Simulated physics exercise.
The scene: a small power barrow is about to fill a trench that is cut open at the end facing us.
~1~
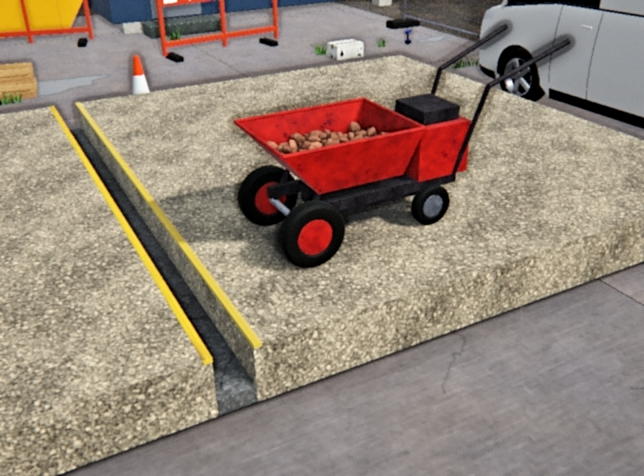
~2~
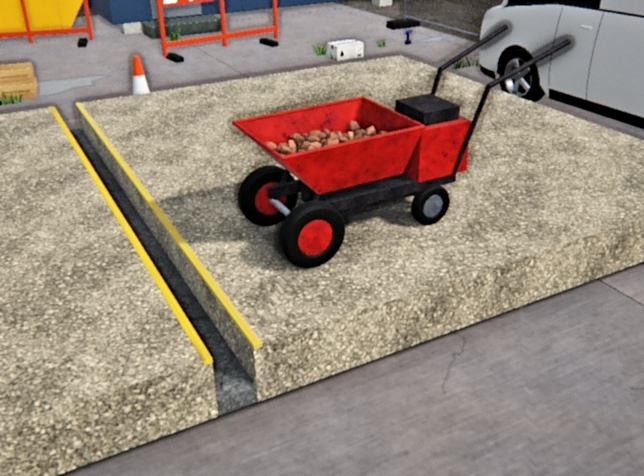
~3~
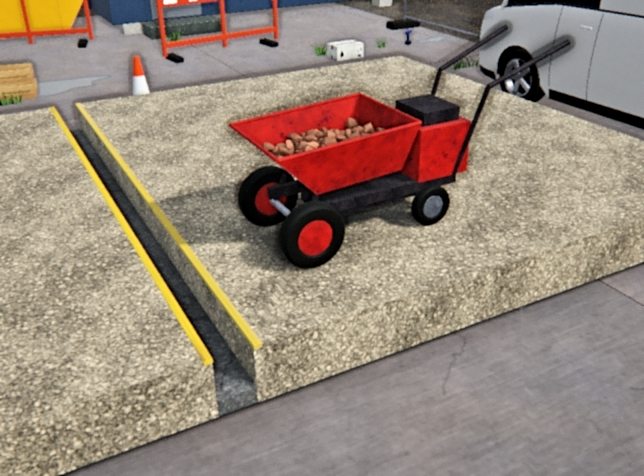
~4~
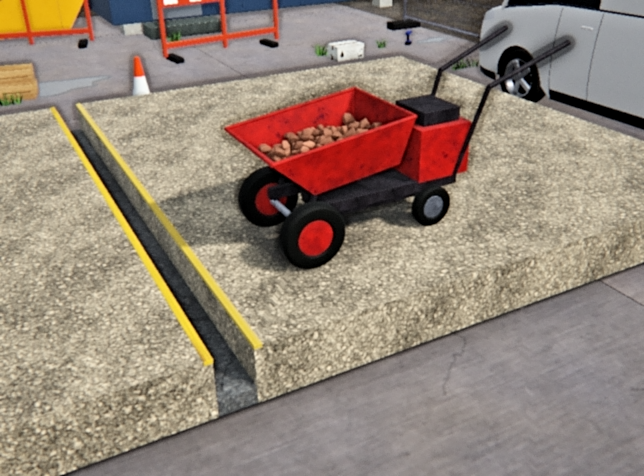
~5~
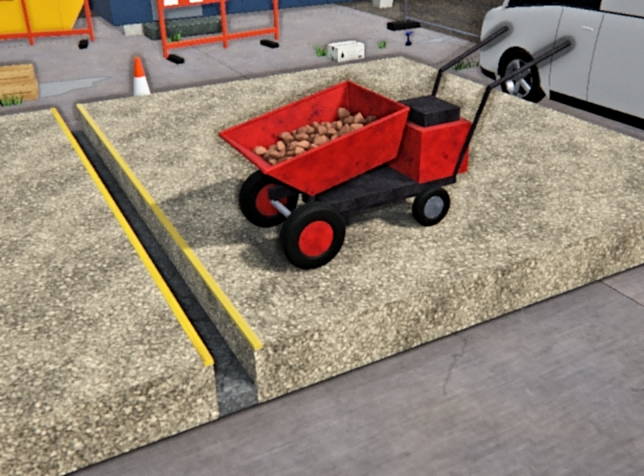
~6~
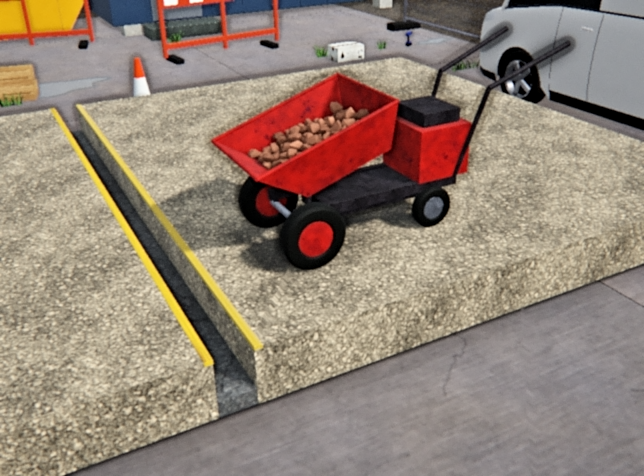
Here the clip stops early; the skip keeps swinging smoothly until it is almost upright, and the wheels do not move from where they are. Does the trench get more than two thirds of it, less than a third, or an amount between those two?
The load will go in at above two thirds.
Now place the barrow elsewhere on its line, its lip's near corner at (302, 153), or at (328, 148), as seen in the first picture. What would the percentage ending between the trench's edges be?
First try: 70 per cent; second try: 40 per cent.
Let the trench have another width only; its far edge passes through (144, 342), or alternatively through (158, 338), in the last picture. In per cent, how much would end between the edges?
Lab note: Try one about 100 %, try two about 100 %.
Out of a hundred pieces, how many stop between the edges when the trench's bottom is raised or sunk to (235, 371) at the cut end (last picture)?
Estimate: Approx. 70 %.
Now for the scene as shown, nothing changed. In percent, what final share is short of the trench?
Around 0 %.
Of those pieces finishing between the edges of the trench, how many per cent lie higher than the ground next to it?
I'd put it near 5 per cent.
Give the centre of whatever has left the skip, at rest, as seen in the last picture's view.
Near pixel (183, 297).
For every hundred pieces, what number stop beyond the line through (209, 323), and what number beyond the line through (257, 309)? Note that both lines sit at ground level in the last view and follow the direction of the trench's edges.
In order, some 40 % then some 100 %.
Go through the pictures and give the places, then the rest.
In the first picture, lip of the skip at (283, 157), level; top of the load at (327, 145), lumps of rubble; first edge of the trench at (235, 313); far edge at (188, 327), the trench under half as wide as the skip, and about as deep as wide.
In the second picture, lip of the skip at (282, 158), level; top of the load at (326, 145).
In the third picture, lip of the skip at (278, 161), tipped barely; top of the load at (348, 143).
In the fourth picture, lip of the skip at (272, 165), tipped a little; top of the load at (344, 140).
In the fifth picture, lip of the skip at (266, 172), tipped a little; top of the load at (357, 129).
In the sixth picture, lip of the skip at (257, 180), tipped clearly; top of the load at (355, 130); first edge of the trench at (235, 315); far edge at (188, 329).
Soon, skip tipped steeply; all in the skip.
A while on, skip tipped right over; most in the skip; a stray few short of the trench; about a quarter in or heaped over the trench; a stray few falling.
Towards the end, skip tipped right over; a stray few in the skip; a stray few short of the trench; nearly all in or heaped over the trench; a stray few beyond it.
Finally, skip tipped right over; a stray few short of the trench; nearly all in or heaped over the trench; a stray few beyond it.
